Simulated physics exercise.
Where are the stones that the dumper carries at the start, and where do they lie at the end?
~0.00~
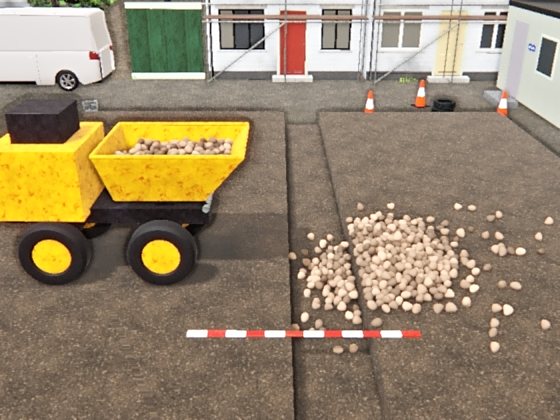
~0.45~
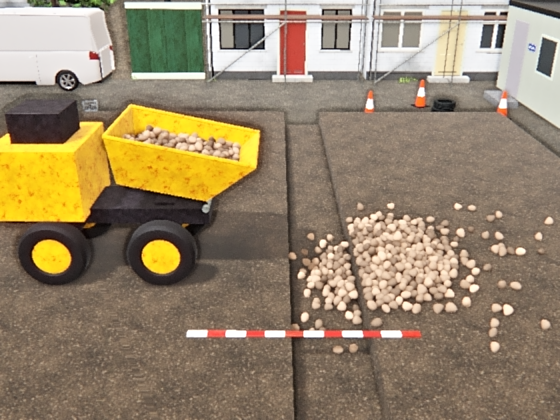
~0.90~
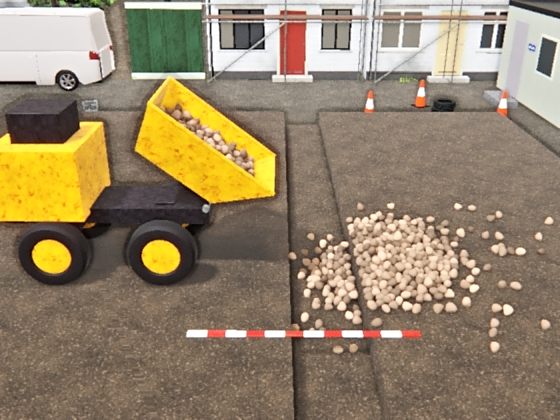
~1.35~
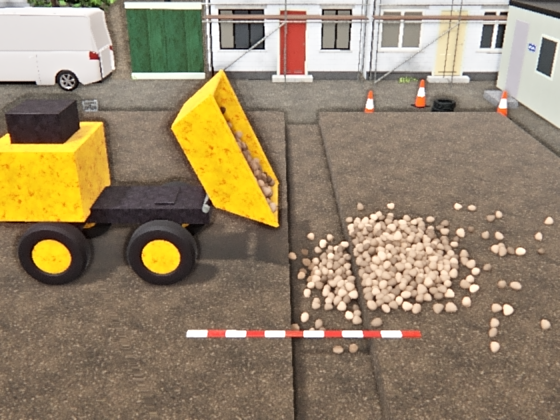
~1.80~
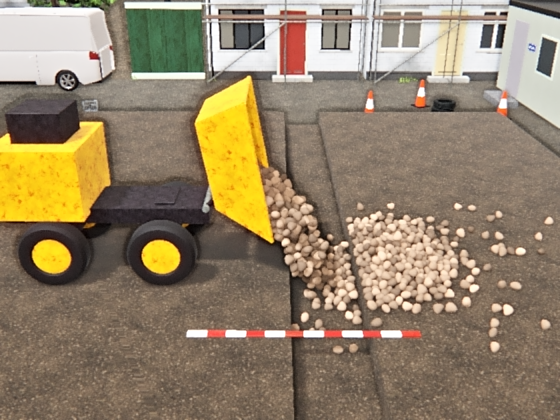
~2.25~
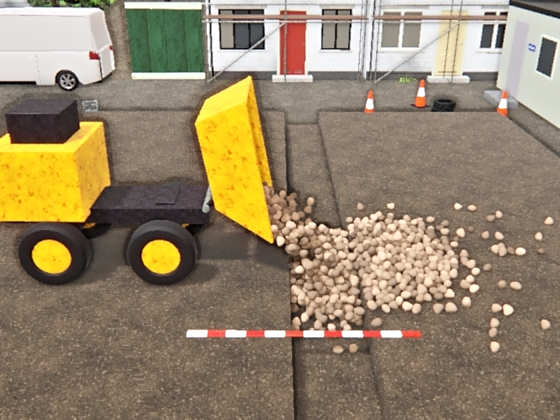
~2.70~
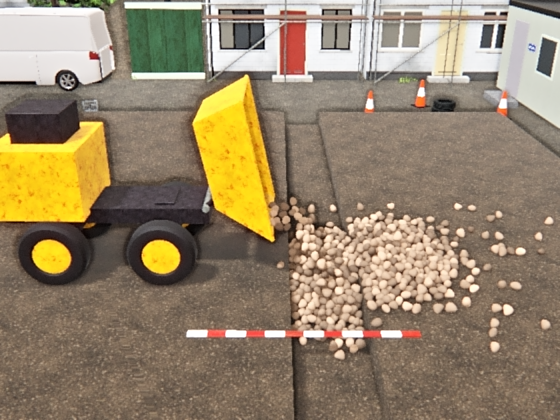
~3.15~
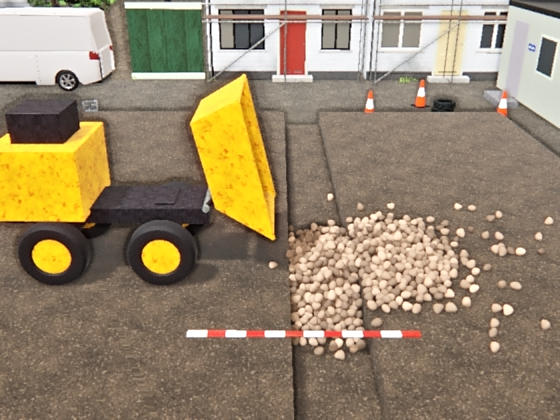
At the start the stones sit in the raised yellow skip on the left. At the end they lie lower and further right, in the trench against the earlier heap.
